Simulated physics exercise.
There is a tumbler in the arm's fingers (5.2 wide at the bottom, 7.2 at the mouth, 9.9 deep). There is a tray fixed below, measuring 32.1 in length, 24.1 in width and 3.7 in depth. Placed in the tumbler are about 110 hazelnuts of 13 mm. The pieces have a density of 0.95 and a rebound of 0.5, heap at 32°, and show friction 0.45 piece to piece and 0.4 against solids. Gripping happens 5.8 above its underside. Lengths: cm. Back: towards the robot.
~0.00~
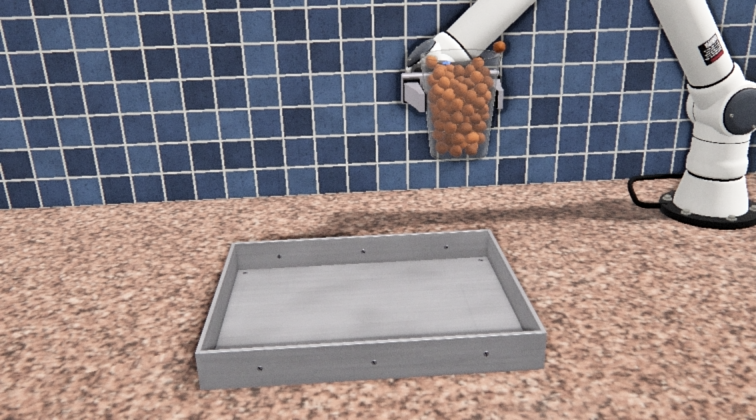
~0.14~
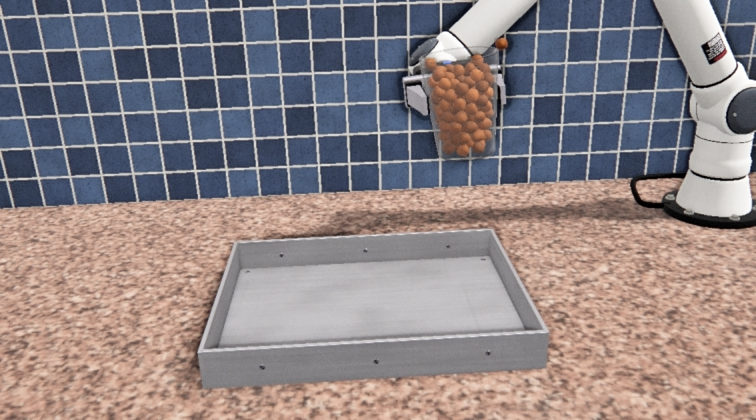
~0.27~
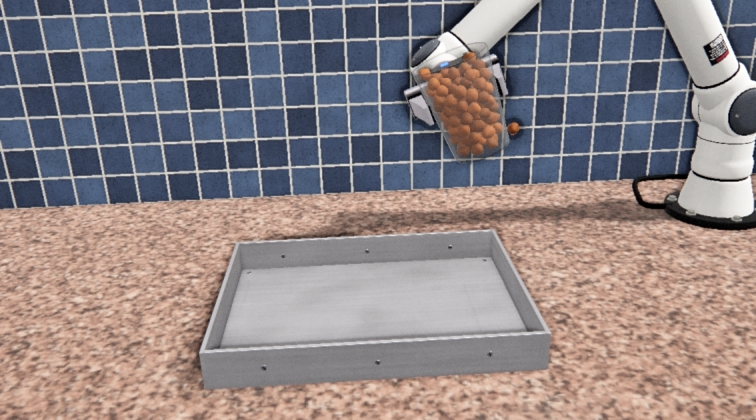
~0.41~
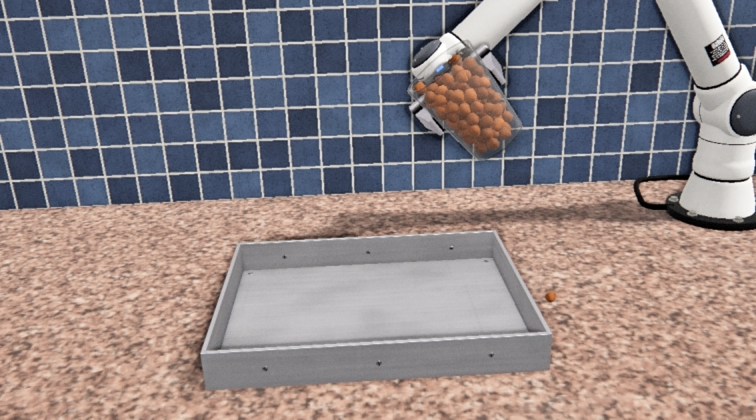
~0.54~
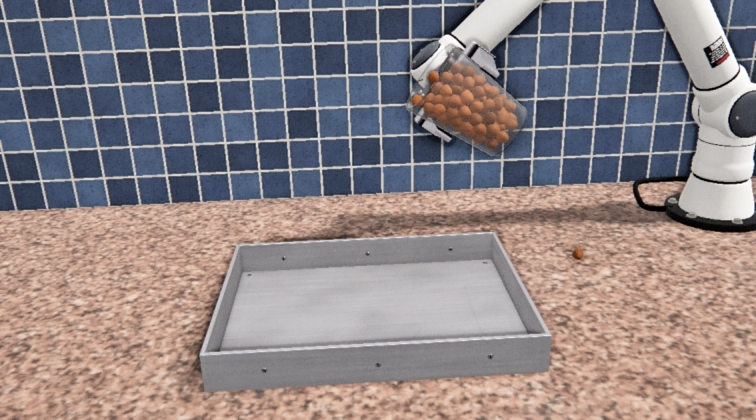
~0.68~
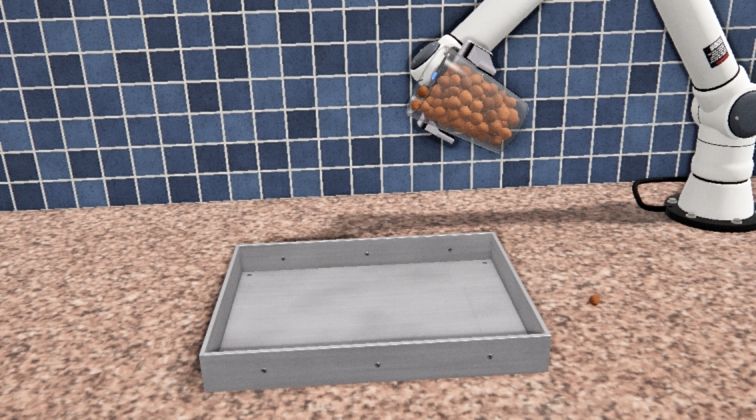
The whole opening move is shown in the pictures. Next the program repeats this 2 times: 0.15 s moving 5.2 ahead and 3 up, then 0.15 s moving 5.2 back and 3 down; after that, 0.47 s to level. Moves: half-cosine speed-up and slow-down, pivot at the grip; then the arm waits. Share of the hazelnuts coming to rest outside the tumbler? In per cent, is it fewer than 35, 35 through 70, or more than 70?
35 through 70 per cent.
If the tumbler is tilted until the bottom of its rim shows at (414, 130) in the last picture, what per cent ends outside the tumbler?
Result: Approximately 90 %.
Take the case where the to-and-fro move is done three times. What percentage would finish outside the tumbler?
It would then be around 60 per cent.
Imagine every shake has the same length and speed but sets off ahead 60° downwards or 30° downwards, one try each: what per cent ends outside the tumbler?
Estimates, in order: 5 % then 15 %.
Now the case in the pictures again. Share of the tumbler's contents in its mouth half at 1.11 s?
My estimate is near 40 per cent.
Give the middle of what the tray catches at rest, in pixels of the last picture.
Near (350, 308).
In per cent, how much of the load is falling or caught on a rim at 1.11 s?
Around 4 per cent of the load.
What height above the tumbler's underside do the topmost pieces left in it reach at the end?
Roughly 6.5 cm.
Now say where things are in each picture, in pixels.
Tumbler middle at (459, 107), level; upper third of the load around (459, 81), from x 430 to 500, top at y 50; 109 in the tumbler, in the first frame.
Tumbler middle at (463, 106), tilted 6° forward; upper third of the load around (461, 80), from x 430 to 500, top at y 45; 108 in the tumbler, 1 in flight or on a rim, in the second frame.
Tumbler middle at (467, 107), tilted 20° forward; upper third of the load around (465, 84), from x 425 to 515, top at y 60; 108 in the tumbler, 1 in flight or on a rim, in the third frame.
Tumbler middle at (470, 106), tilted 39° forward; upper third of the load around (463, 84), from x 420 to 550, top at y 60; 108 in the tumbler, 1 on the table or floor, in the fourth frame.
Tumbler middle at (471, 106), tilted 53° forward; upper third of the load around (460, 89), from x 415 to 580, top at y 70; 108 in the tumbler, 1 in flight or on a rim, in the fifth frame.
Tumbler middle at (471, 105), tilted 59° forward; upper third of the load around (465, 90), from x 415 to 595, top at y 70; 108 in the tumbler, 1 on the table or floor, in the sixth frame.
After 1.11 s, tilted 59° forward, highest piece 28 above the table; 68 in the tumbler, 36 in the tray, 1 on the table or floor, 4 in flight or on a rim.
After 1.54 s, tilted 25° forward, highest piece 26 above the table; 56 in the tray, 50 in the tumbler, 3 on the table or floor.
After 1.95 s, level, highest piece 25 above the table; 56 in the tray, 50 in the tumbler, 3 on the table or floor.
After 3.00 s, level, highest piece 25 above the table; 56 in the tray, 50 in the tumbler, 3 on the table or floor.
At rest, 56 in the tray, 50 in the tumbler, 3 on the table or floor. That is 54 % outside the tumbler.
